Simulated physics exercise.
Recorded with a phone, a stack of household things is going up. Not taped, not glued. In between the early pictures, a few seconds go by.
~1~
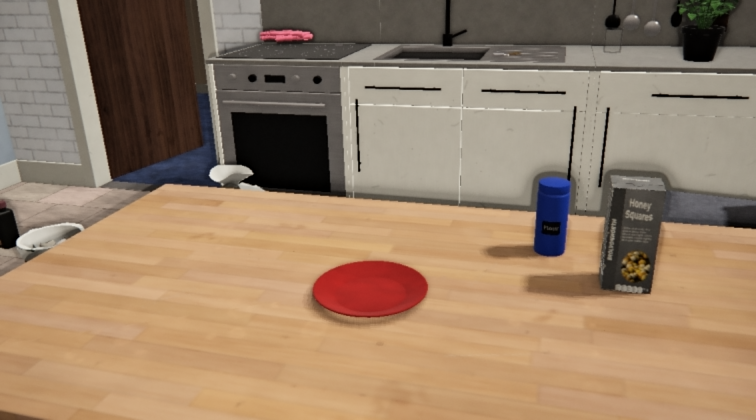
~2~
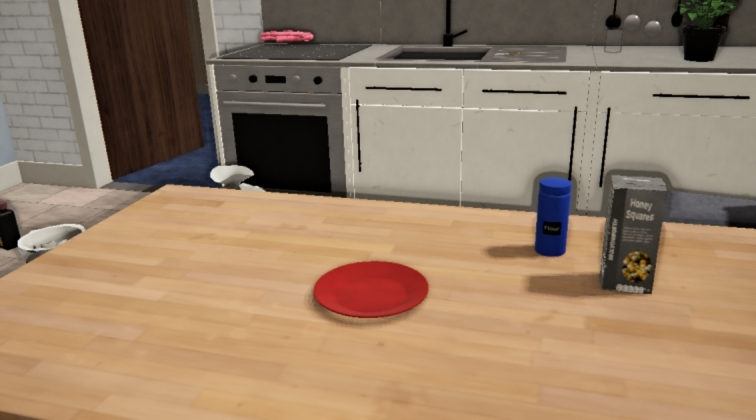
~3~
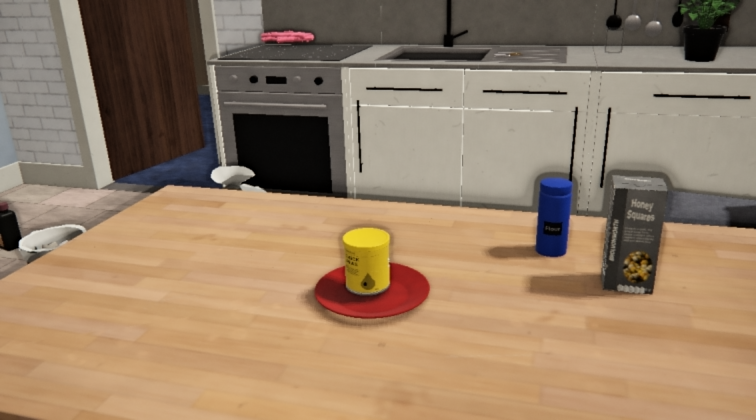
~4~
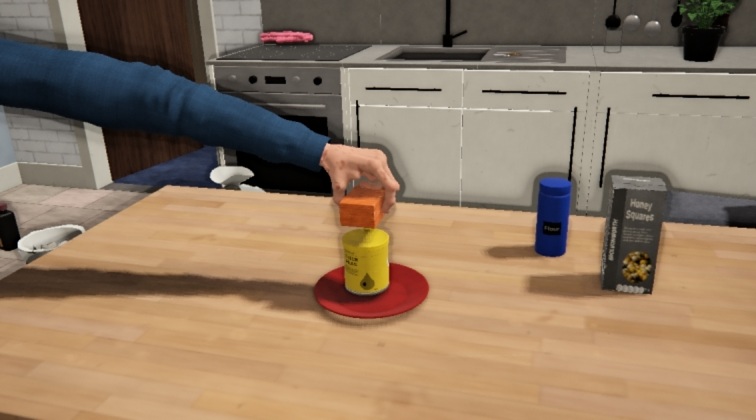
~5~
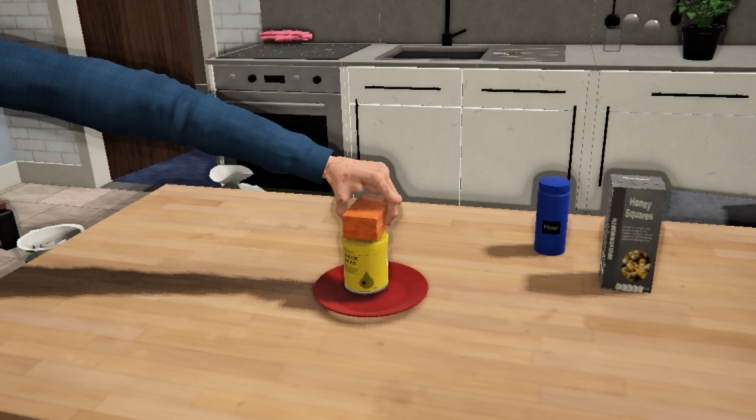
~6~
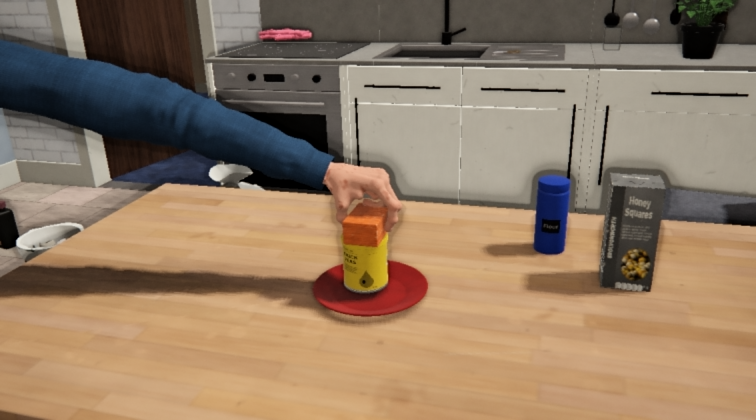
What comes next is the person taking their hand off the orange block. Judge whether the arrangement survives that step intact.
The pile will be okay.
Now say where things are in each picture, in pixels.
In the first frame, the last thing is not in view yet; blue jar (552, 217).
In the second frame, the last thing is not in view yet; red plate (371, 291).
In the third frame, the last thing is not in view yet; blue jar (554, 217).
The fourth frame shows coming down; orange block (365, 206); red plate (372, 292).
The fifth frame shows coming down; orange block (368, 218); blue jar (552, 216).
The sixth frame shows in place under the hand; orange block (368, 224); red plate (371, 289).
Then, 1.00 s later than the last frame, all is still.
Then, 2.10 s later than the last frame, things are still on the move.
When it is over, all 5 as before. End places, in pixels of the last picture, orange block near (368, 225). The pile keeps its balance.
